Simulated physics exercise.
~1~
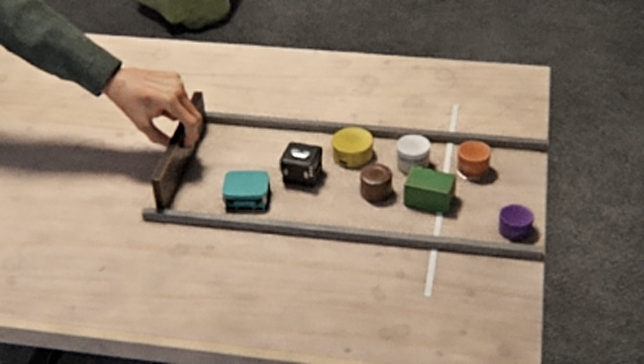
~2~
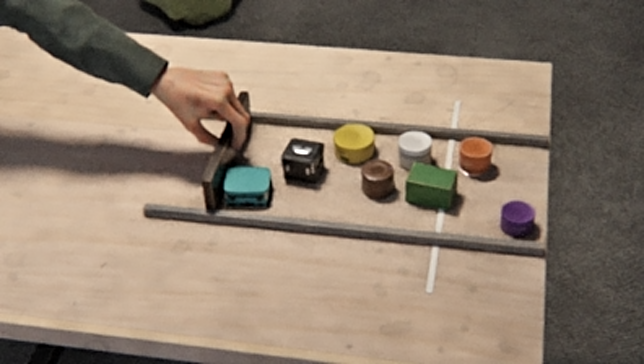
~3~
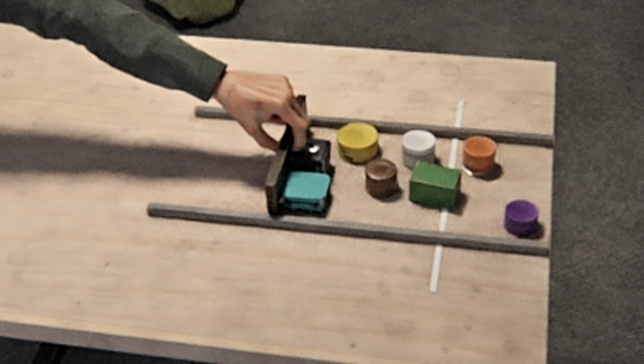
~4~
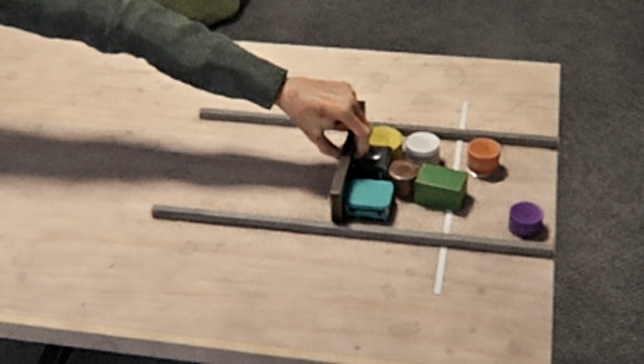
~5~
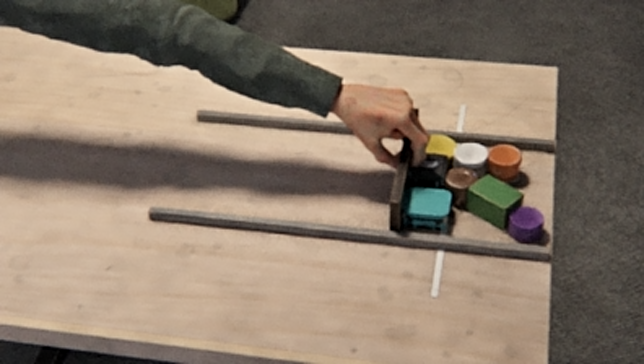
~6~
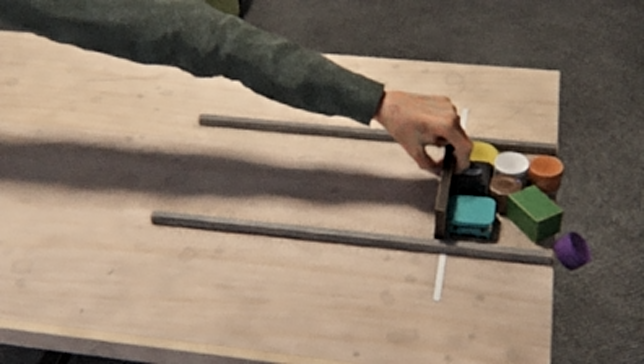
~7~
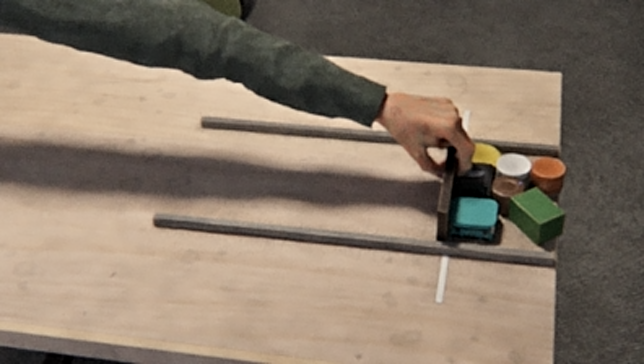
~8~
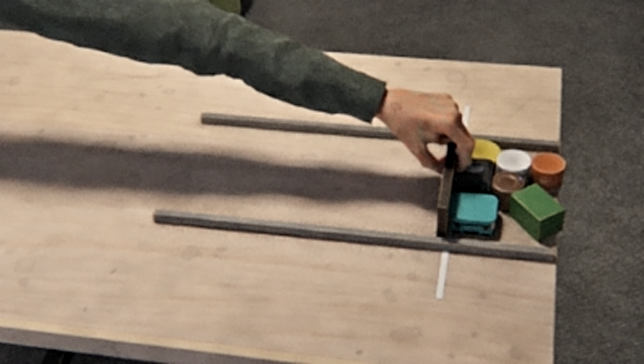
A pale wooden tabletop with dark floor beyond its right edge is seen from above through a slightly swaying camera. Between two grey rails sit a turquoise case, a black case, yellow, white and orange pots, a brown lid, a green block and, nearest the edge, a purple tub, with a white tape line crossing beneath. A hand slides an upright dark board rightward, gathering the cases first, then the lid and the rest into a cluster. The purple tub tips off the edge and disappears. The board stops around the tape, leaving the others crowded at the edge.
